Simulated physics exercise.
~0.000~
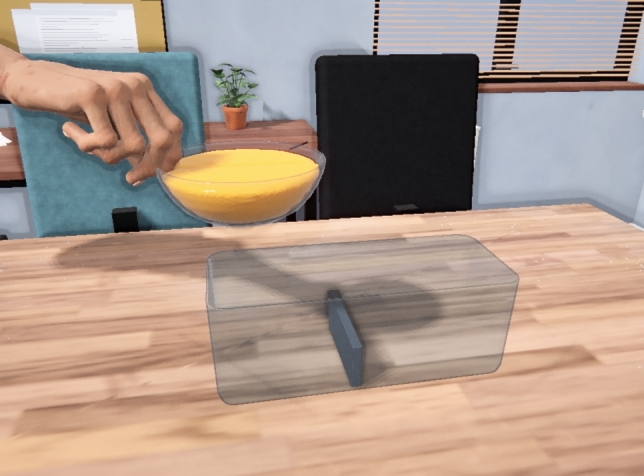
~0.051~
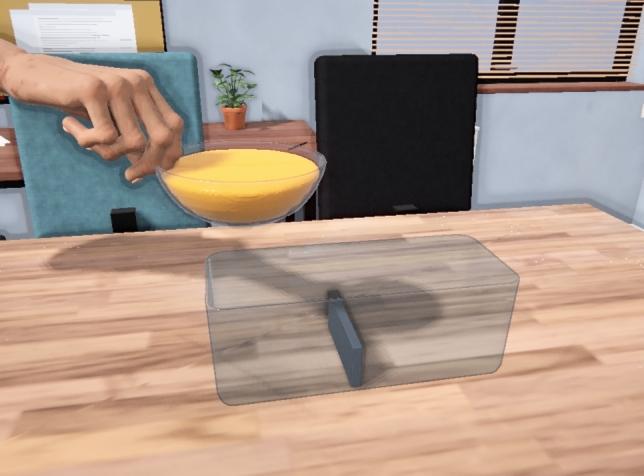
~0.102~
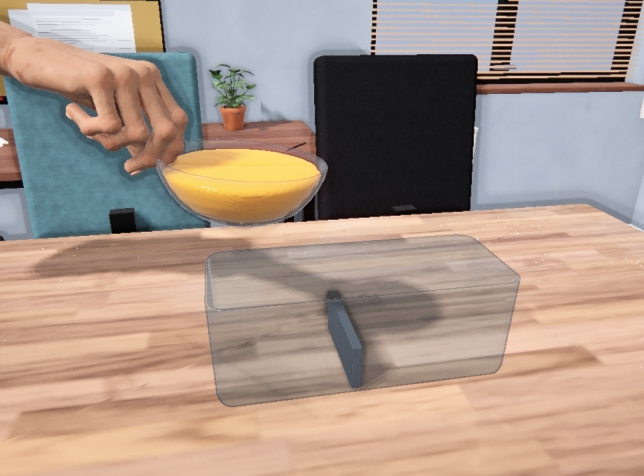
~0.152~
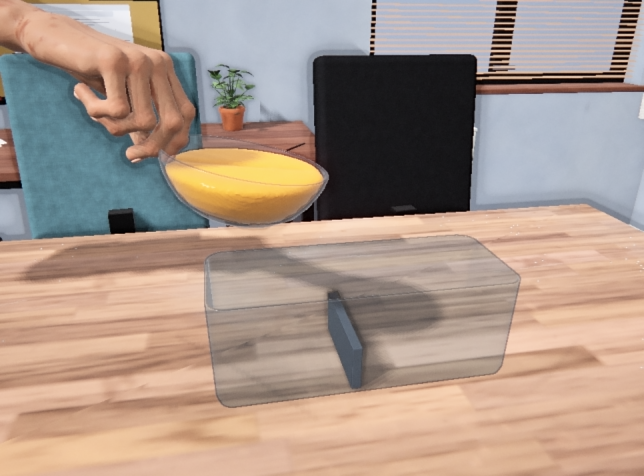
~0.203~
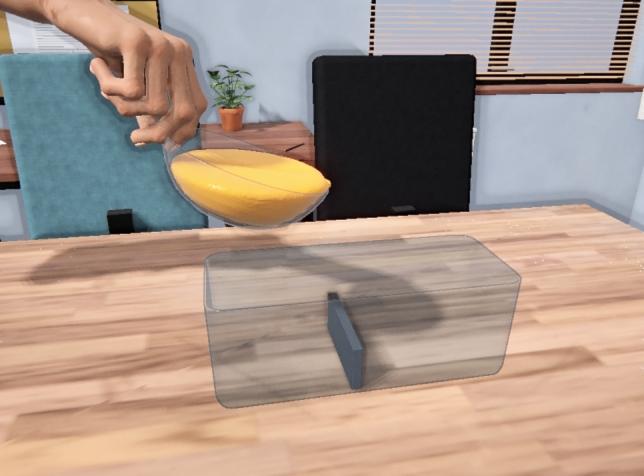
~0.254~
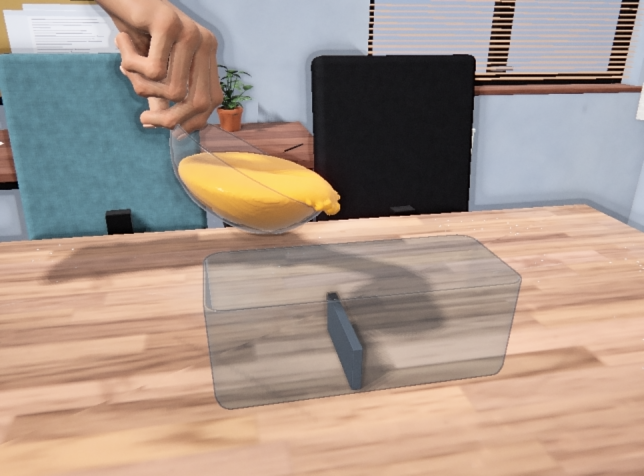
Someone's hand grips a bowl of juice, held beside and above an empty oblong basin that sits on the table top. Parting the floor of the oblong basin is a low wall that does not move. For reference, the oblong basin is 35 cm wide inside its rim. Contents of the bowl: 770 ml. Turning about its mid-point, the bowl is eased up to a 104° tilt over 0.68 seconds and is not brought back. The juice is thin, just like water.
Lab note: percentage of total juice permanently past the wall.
Approx. 63 %.
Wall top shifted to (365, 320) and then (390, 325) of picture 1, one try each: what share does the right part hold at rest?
In order, 40 and 20 per cent.
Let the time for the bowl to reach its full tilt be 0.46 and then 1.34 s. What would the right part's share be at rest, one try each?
Respectively about 50 and 75 percent.
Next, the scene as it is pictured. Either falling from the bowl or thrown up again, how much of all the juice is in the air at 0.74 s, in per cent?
Airborne share: Near 8 %.
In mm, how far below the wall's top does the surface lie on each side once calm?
Left about 44 mm, while the right is about 36 mm.
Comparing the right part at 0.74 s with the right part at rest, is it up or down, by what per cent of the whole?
I'd say it grows by some 3.
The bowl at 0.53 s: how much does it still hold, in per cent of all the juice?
I'd put it near 3 percent.
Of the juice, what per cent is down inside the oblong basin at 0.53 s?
Some 82 per cent.
Then, 0.53 s in, the tilt is 92° and 3 per cent is still to pour, 22 is left of the wall and 60 right of it.
Then, 0.74 s in, the tilt is 104° and 0 per cent is still to pour, 30 is left of the wall and 59 right of it.
Then, 0.95 s in, the tilt is 104° and 0 per cent is still to pour, 33 is left of the wall and 63 right of it.
Then, 1.18 s in, the tilt is 104° and 0 per cent is still to pour, 33 is left of the wall and 63 right of it.
Finally, 34 per cent lies left of the wall, 63 right of it and 4 outside.
